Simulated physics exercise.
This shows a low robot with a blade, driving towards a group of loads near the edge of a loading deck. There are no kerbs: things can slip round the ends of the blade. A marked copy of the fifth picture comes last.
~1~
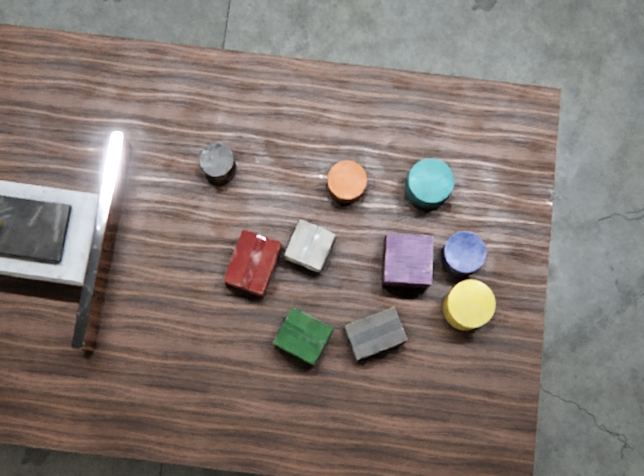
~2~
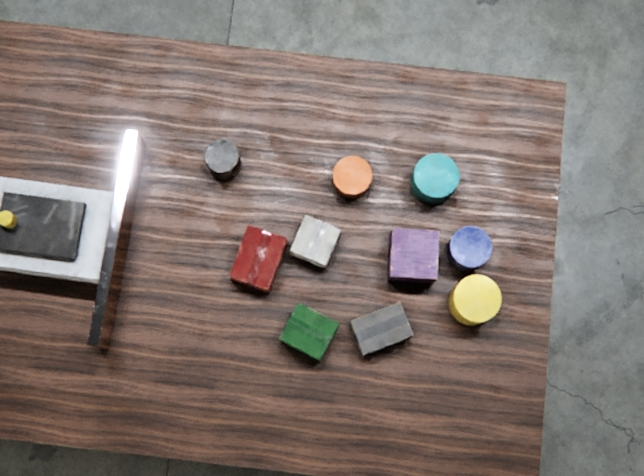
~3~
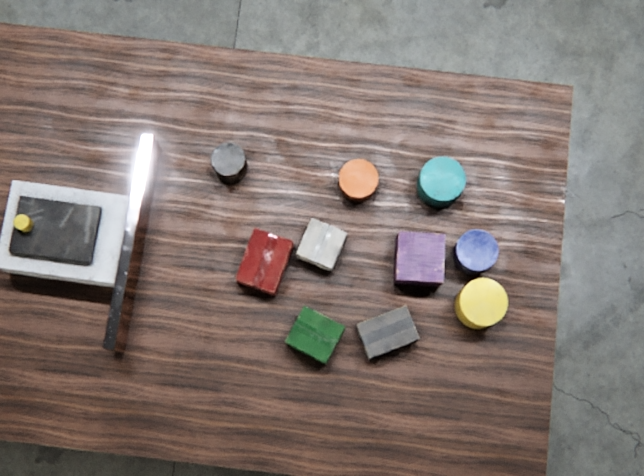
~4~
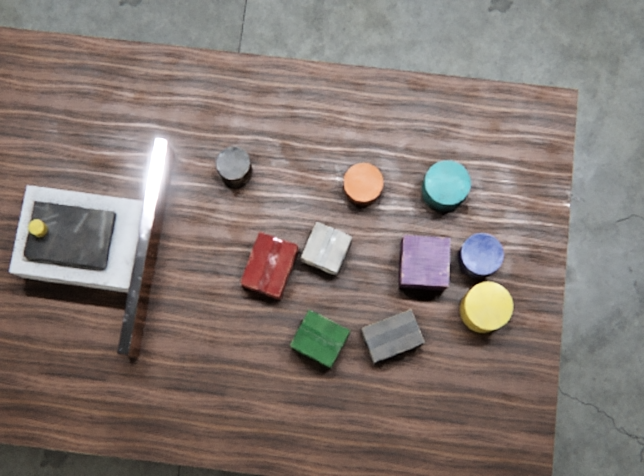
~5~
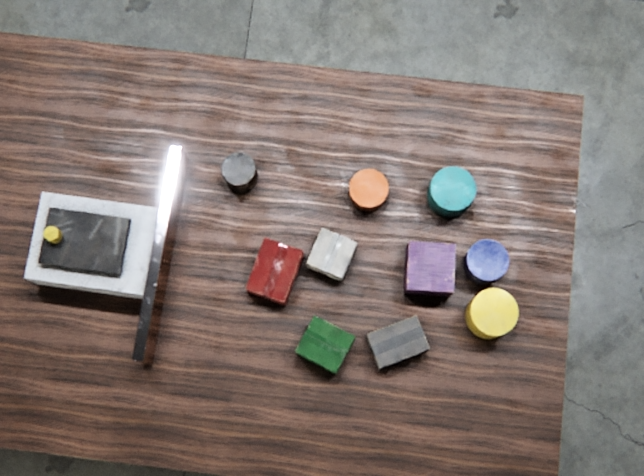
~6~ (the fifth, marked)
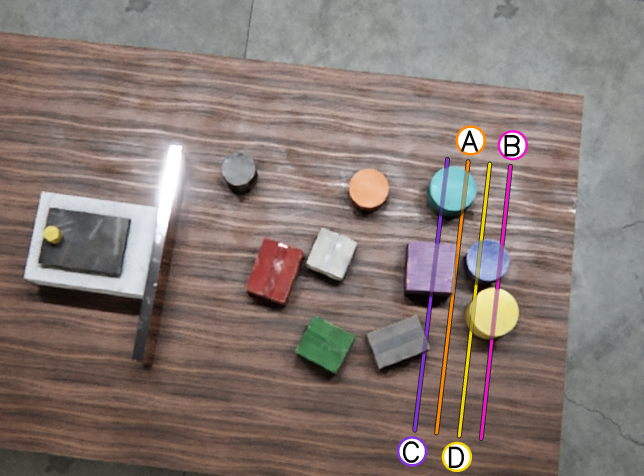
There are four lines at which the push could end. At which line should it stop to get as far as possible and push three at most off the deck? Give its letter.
Stop at B.
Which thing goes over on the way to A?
The blue pail.
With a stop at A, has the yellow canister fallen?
By then, no.
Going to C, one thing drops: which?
The blue pail.
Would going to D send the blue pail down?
Yes.
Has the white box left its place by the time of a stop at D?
By then, yes.
On the marked copy, A at (453, 293); B at (496, 298); C at (432, 291); D at (475, 296).
Following B. Soon after the start, robot (212, 256); black pail (316, 183); white box (350, 257).
Later, robot (334, 270); blue pail (555, 269); purple crate (512, 275).
In the end, robot (431, 282); purple crate over the edge; blue pail over the edge; two fallen.
As for the rest, A is within the limit but short; C is within the limit but short; D is within the limit but short.
